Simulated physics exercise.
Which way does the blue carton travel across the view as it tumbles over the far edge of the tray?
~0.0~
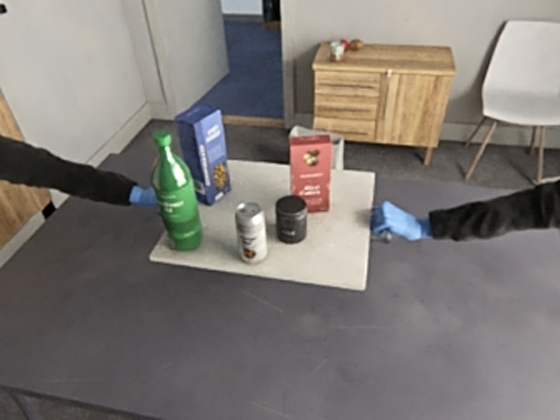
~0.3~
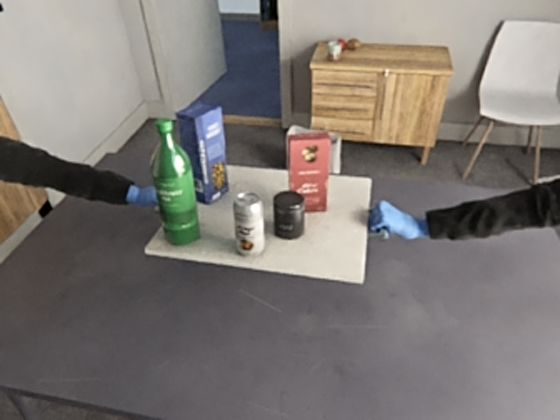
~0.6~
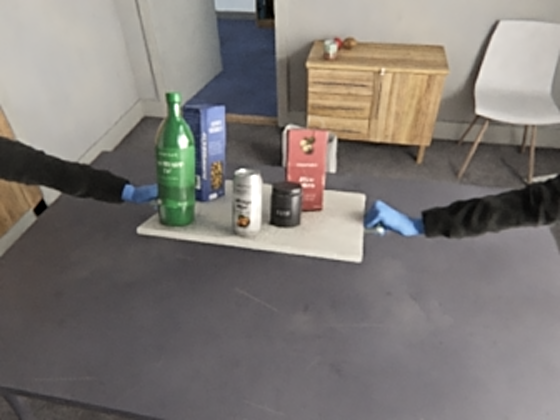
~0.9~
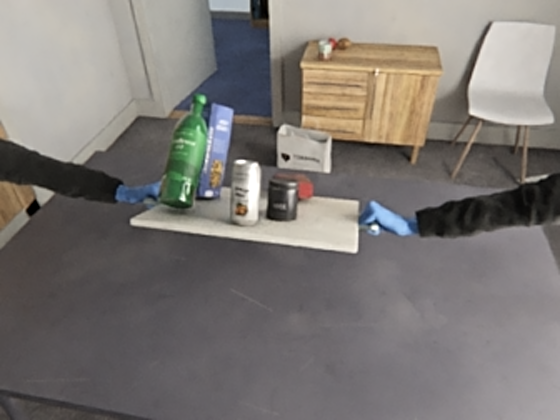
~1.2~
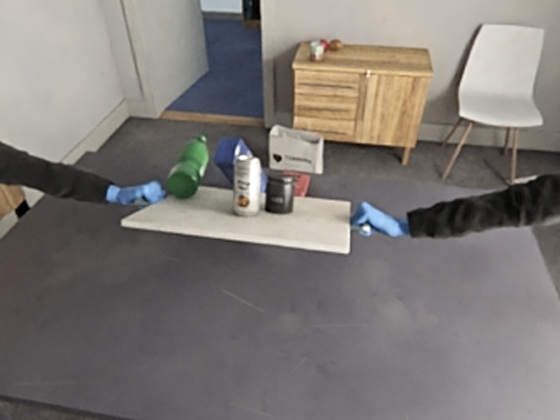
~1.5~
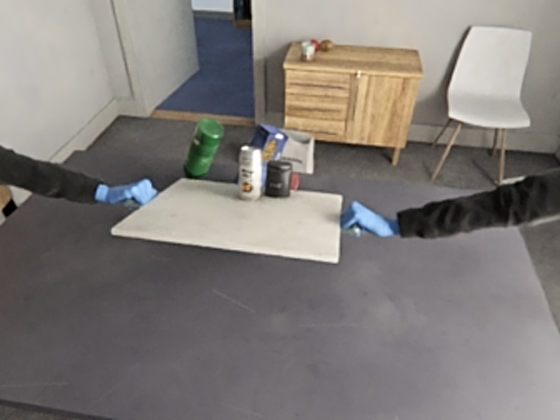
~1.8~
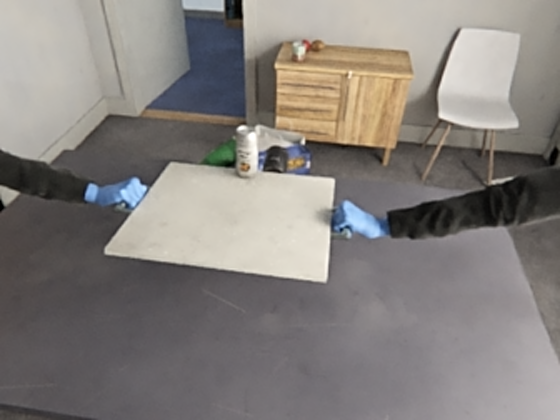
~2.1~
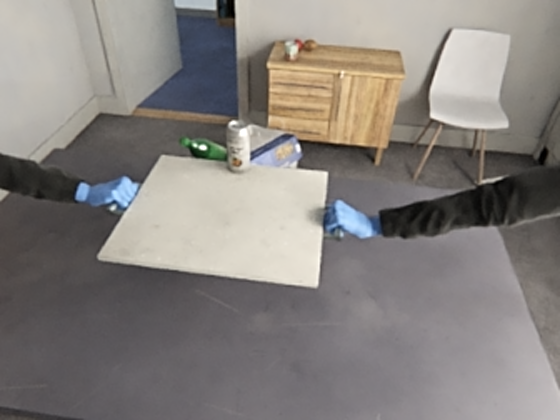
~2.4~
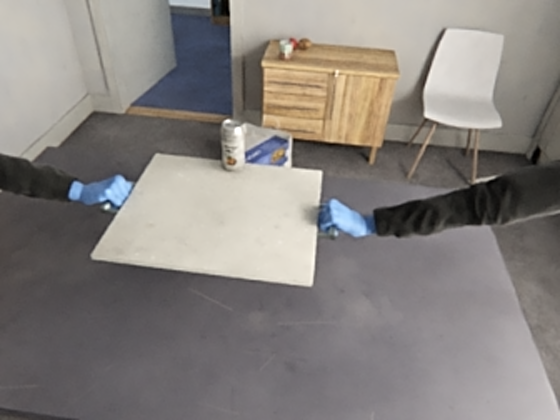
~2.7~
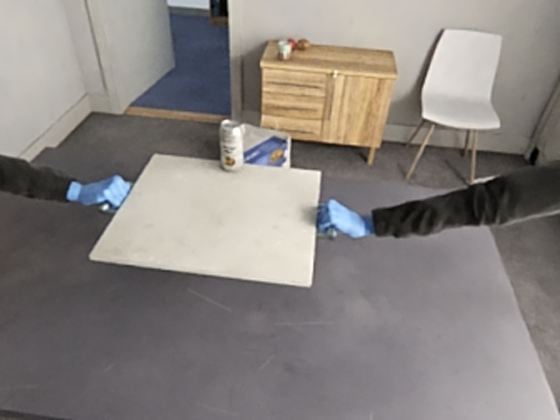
The blue carton moves to the right as the viewer sees it.
